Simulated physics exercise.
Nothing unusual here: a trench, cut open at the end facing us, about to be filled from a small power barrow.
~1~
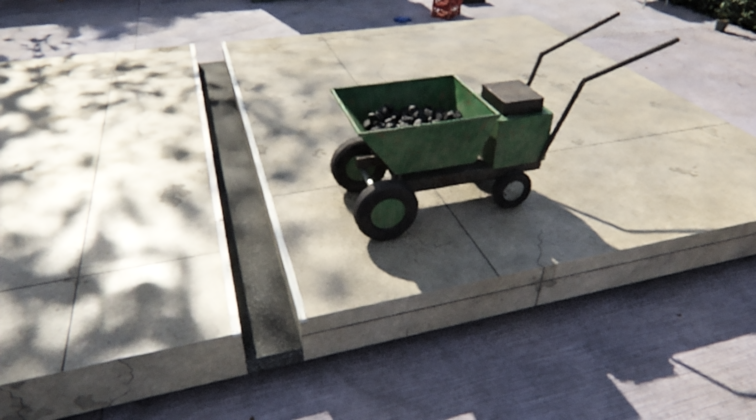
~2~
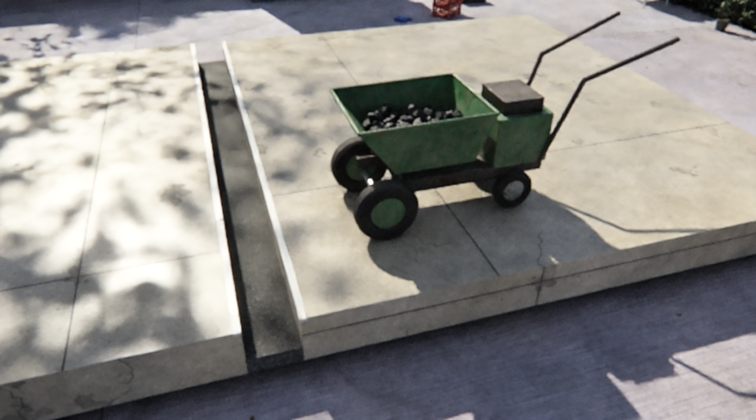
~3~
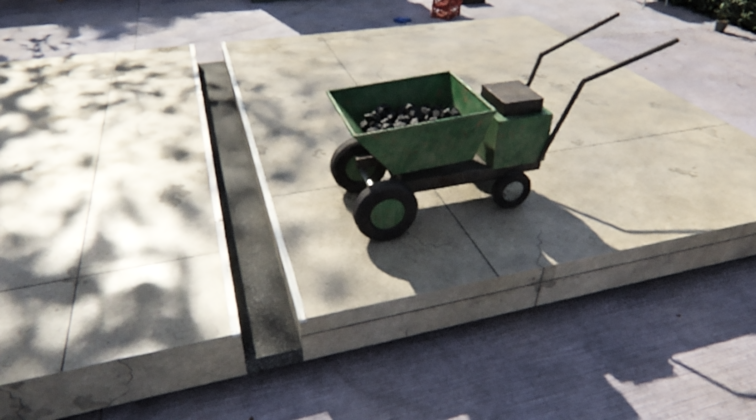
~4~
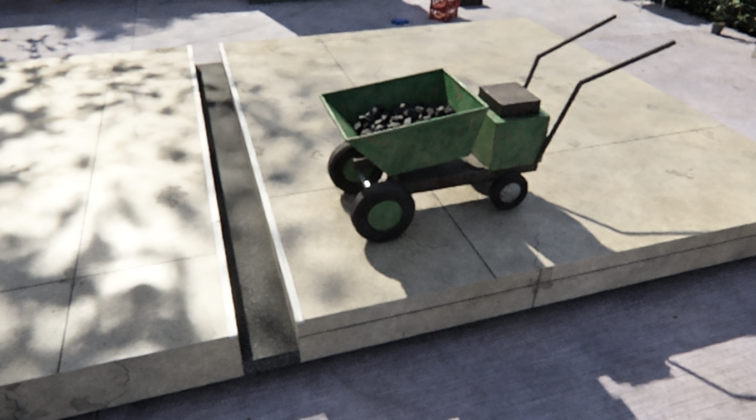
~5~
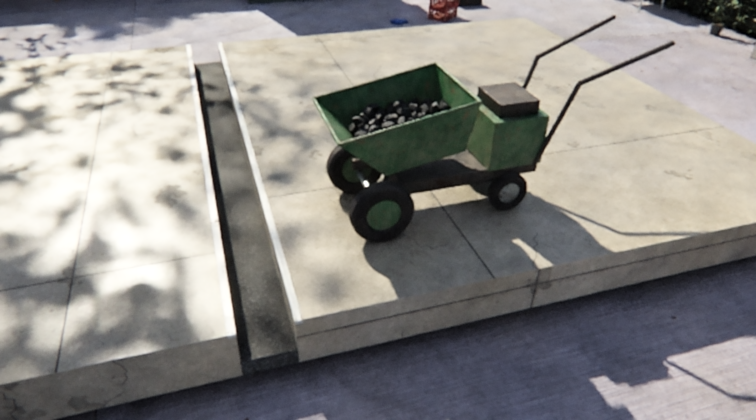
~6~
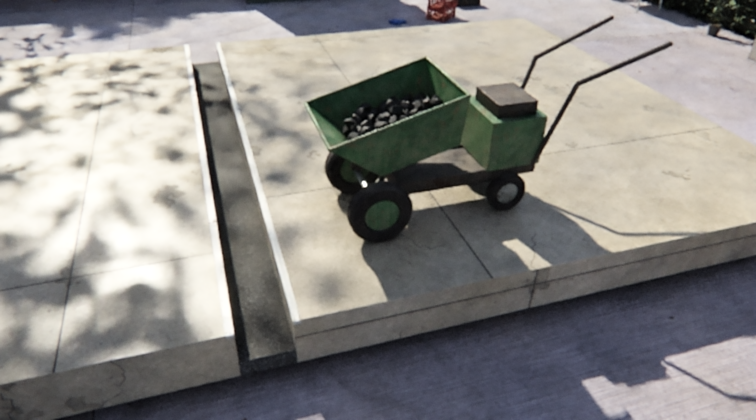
On a sunlit paved slab beside a narrow dark trench, a small green power barrow holding dark lumps stands still, then its skip gradually tilts forward to the left, the rear edge rising while the lumps stay inside.
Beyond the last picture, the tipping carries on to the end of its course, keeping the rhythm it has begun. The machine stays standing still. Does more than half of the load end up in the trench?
The trench is left with most of the load.
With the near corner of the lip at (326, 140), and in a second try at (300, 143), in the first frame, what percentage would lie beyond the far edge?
Position 1 near 10 %, position 2 near 60 %.
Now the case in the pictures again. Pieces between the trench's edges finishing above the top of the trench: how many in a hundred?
5 per cent or so.
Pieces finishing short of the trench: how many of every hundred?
About 5 per cent.
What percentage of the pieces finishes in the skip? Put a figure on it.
It comes to about 0 percent.
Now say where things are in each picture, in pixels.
Lip of the skip at (360, 135), level; top of the load at (405, 126), lumps of coal; first edge of the trench at (293, 280); far edge at (230, 293), the trench over half as wide as the skip, and about half as deep as wide, in the first frame.
Lip of the skip at (359, 135), level; top of the load at (406, 120), in the second frame.
Lip of the skip at (355, 137), tipped barely; top of the load at (415, 125), in the third frame.
Lip of the skip at (347, 141), tipped a little; top of the load at (421, 121), in the fourth frame.
Lip of the skip at (340, 145), tipped a little; top of the load at (415, 118), in the fifth frame.
Lip of the skip at (330, 150), tipped clearly; top of the load at (422, 117); first edge of the trench at (286, 282); far edge at (224, 294), in the sixth frame.
Soon, skip tipped steeply; all in the skip.
A while on, skip tipped right over; nearly all in the skip; a stray few short of the trench; a stray few in or heaped over the trench.
Towards the end, skip tipped right over; about a quarter in the skip; a small part short of the trench; most in or heaped over the trench; a stray few beyond it.
Finally, skip tipped right over; a stray few in the skip; a small part short of the trench; nearly all in or heaped over the trench; a stray few beyond it.
